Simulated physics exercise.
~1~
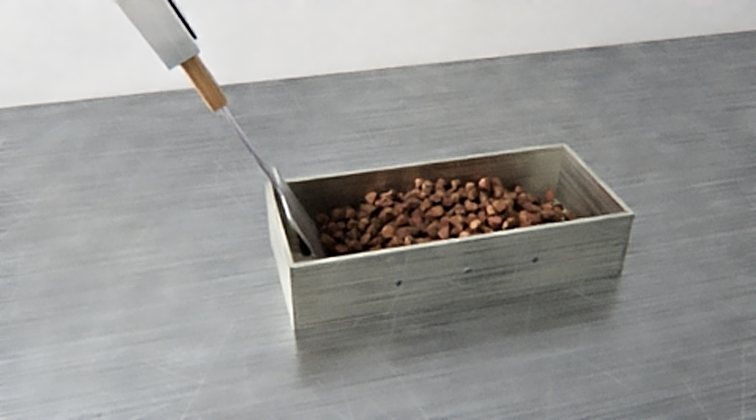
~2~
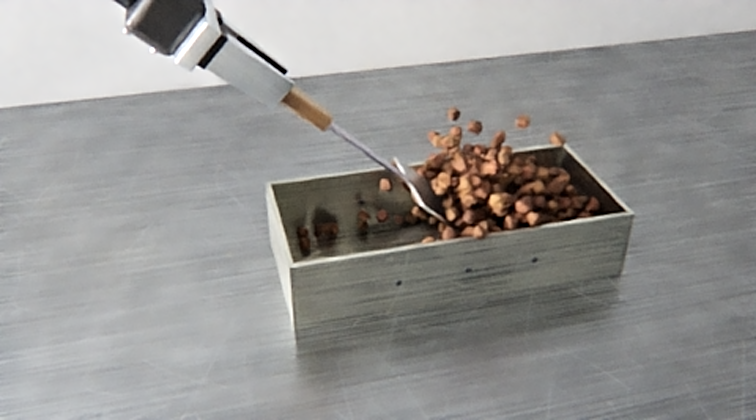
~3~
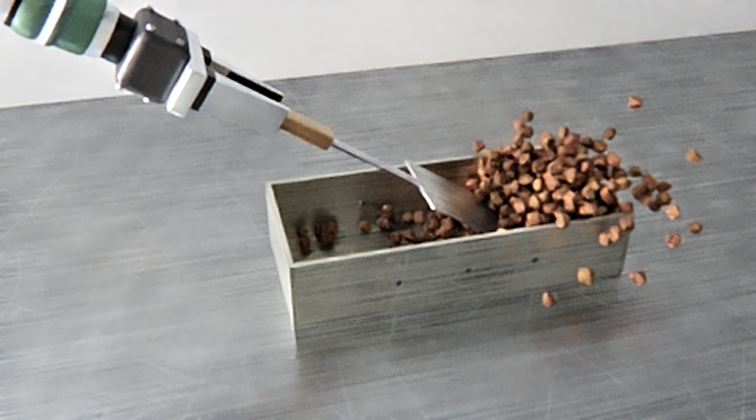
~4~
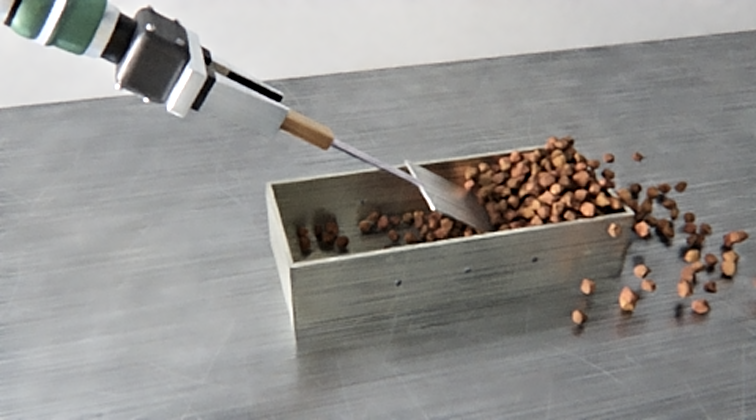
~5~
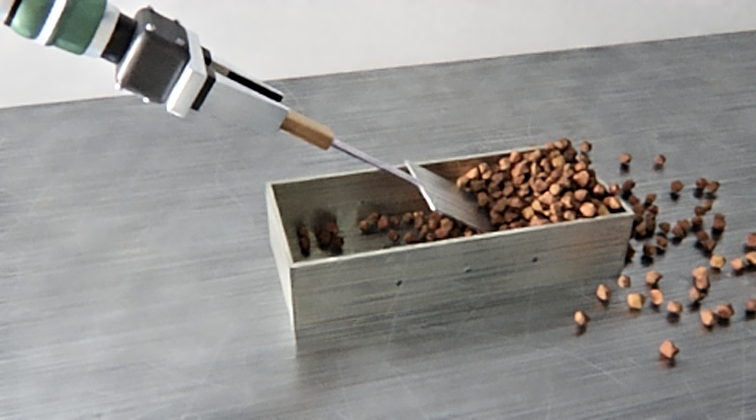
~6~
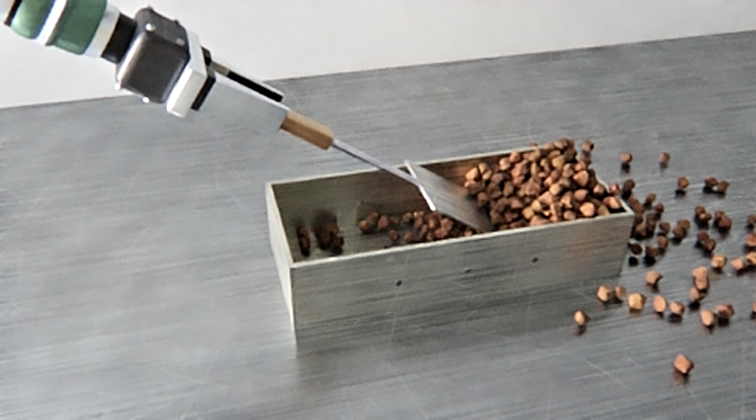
A turner held by a robot arm starts at the left end of a pale rectangular trough partly filled with brown pellets, standing on a grey metal table. It sweeps to the right through the trough, pushing the pellets into a steep heap and tossing a few into the air. As the blade tilts flatter and nears the right half, the heap surges up and pellets spill over the far end. The turner then stops, while the loose pellets drop and scatter across the table. At the end, most remain piled in the trough's right side, with a smaller number lying outside.
